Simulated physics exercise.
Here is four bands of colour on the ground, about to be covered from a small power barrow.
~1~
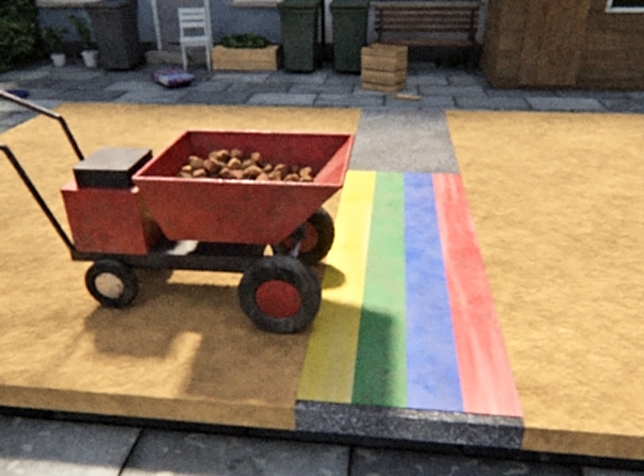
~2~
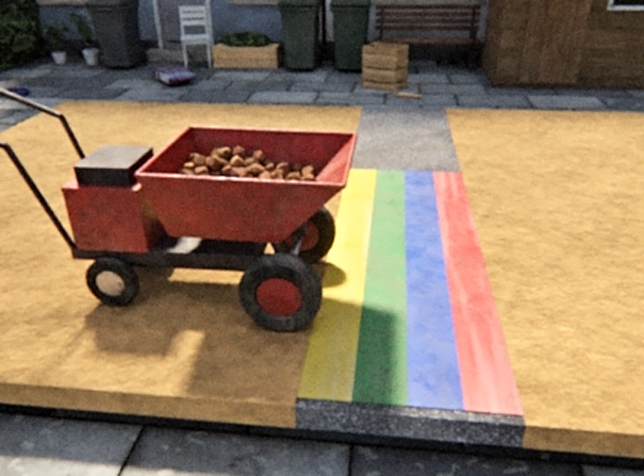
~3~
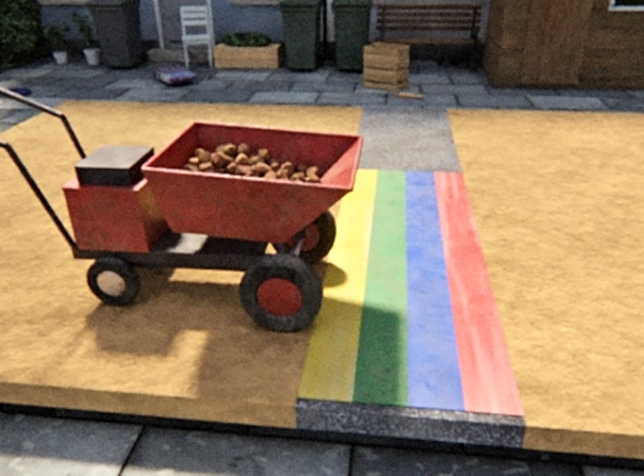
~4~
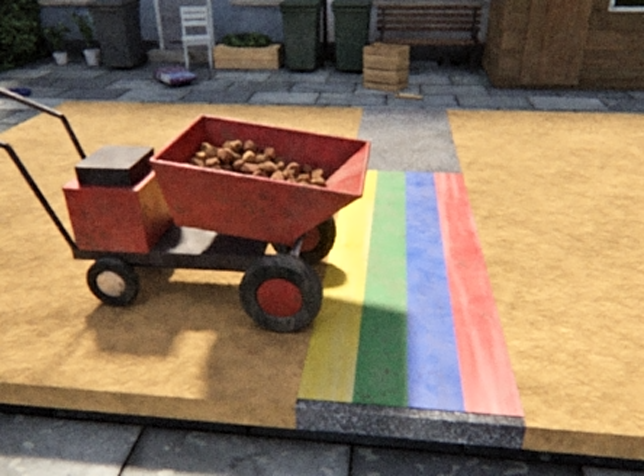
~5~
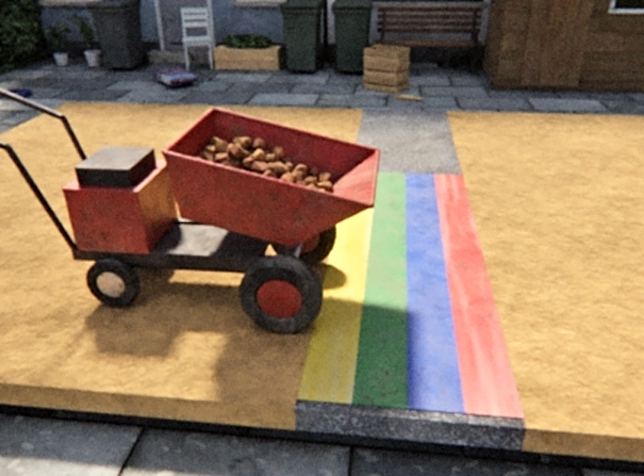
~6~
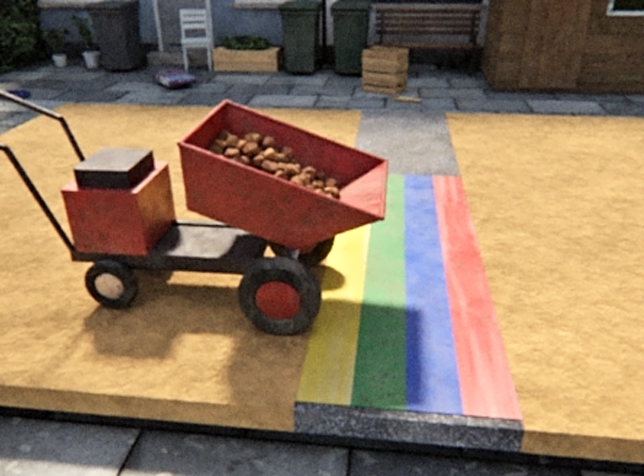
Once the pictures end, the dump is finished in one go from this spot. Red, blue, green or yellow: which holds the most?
Most covered: The red band.
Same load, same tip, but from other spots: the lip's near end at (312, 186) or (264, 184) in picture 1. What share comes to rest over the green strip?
The first gives 0 %, the second 30 %.
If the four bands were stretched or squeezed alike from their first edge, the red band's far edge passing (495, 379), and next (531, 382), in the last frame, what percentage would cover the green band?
First some 0, then 0 per cent.
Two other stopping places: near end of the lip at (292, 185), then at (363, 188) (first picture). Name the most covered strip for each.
The first try: The blue strip. The second: That red strip.
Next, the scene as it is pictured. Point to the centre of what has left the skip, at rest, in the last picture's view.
Near (466, 299).
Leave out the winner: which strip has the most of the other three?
The runner-up: The blue one.
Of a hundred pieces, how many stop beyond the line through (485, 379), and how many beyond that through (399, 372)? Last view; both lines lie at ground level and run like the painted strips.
Roughly 30 per cent, and 70 per cent.
Soon after the last picture, skip tipped steeply; all in the skip.
A little later, skip tipped right over; about two thirds in the skip; about a quarter over the blue strip; about a quarter over the red strip.
Later still, skip tipped right over; about a third in the skip; about a quarter over the blue strip; about a third over the red strip; a small part off the paint.
At rest, skip tipped right over; about a third in the skip; none over the yellow strip; none over the green strip; about a quarter over the blue strip; about a third over the red strip; a small part off the paint.
